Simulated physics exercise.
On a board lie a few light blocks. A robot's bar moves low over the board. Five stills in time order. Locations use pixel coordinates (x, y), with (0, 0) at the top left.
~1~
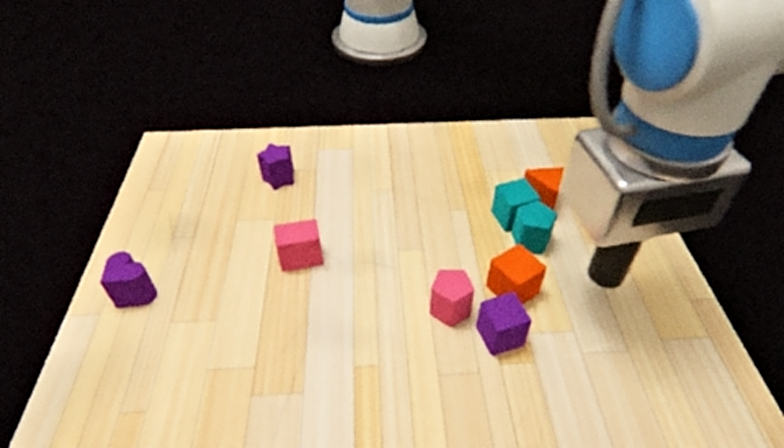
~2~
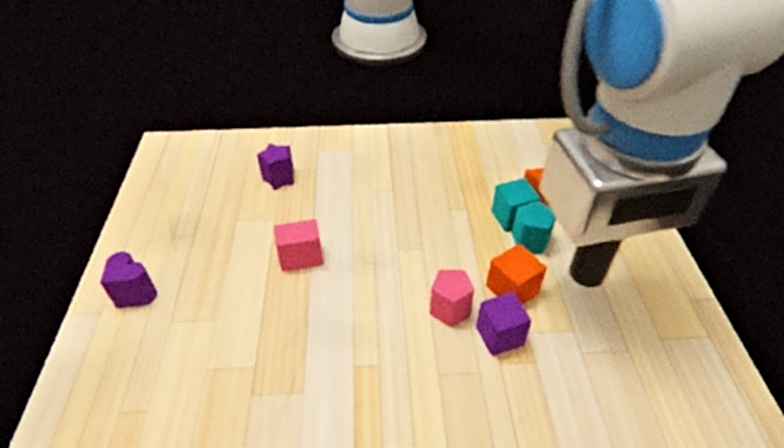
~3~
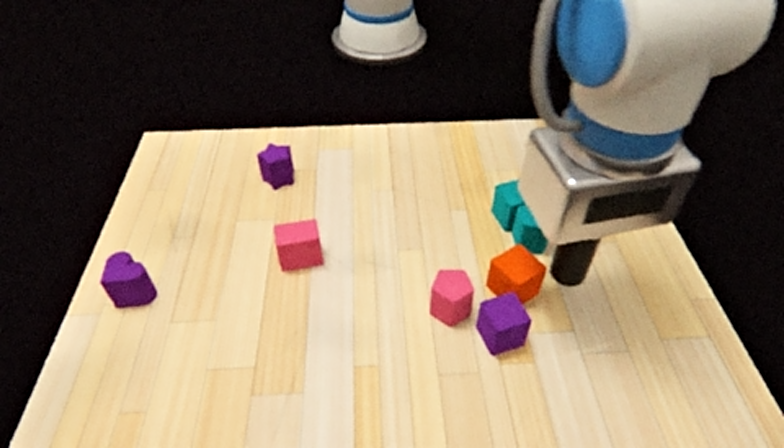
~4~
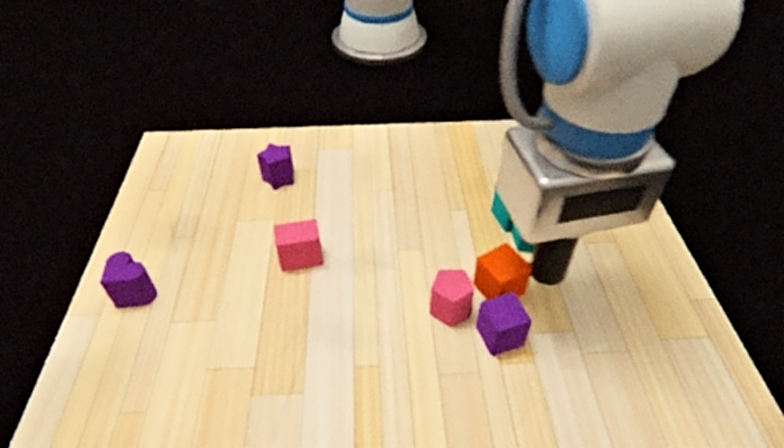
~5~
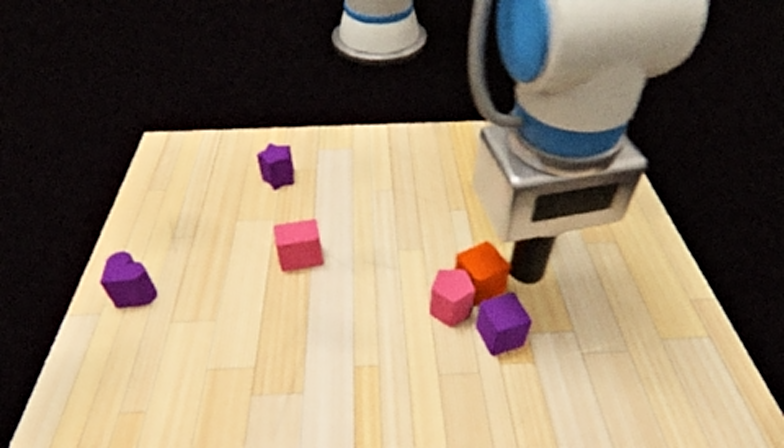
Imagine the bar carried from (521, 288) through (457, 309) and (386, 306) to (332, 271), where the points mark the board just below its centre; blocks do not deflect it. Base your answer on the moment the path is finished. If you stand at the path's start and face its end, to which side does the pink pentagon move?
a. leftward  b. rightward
My answer is option a.
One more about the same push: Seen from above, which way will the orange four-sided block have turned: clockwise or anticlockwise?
Looking down, my answer is that the orange four-sided block rotates clockwise.
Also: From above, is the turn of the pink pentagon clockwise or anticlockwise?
Looking down, my answer is that the pink pentagon rotates anticlockwise.
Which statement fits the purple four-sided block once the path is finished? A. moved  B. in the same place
The correct letter is B.
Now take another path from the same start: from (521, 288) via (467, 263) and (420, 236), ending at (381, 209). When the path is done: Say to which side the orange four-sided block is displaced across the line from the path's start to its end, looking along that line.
It heads left.
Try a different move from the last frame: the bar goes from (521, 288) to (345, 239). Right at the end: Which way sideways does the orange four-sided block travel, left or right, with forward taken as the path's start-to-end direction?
To the path's left.
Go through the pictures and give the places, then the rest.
The first frame shows bar's lower end (605, 275); pink rectangular block (296, 231); pink pentagon (453, 283); orange four-sided block (519, 263); purple four-sided block (506, 311).
The second frame shows bar (587, 274); blocks still.
The third frame shows bar (567, 273); blocks still.
The fourth frame shows bar (547, 272); orange four-sided block (505, 262).
The fifth frame shows bar (526, 271); pink rectangular block (296, 231); pink pentagon (453, 283); orange four-sided block (484, 259); purple four-sided block (506, 311).
The first path, step by step. One third of the way, bar (459, 292); pink pentagon (420, 291), turned 35° anticlockwise; orange four-sided block (440, 256), turned 85° clockwise.
Two thirds of the way, bar (384, 289); pink pentagon (354, 301), turned 90° anticlockwise; orange four-sided block (434, 254), turned 105° clockwise.
At the end, bar (330, 254); pink rectangular block (293, 230); pink pentagon (349, 300), turned 110° anticlockwise; orange four-sided block (434, 254), turned 105° clockwise; purple four-sided block still.
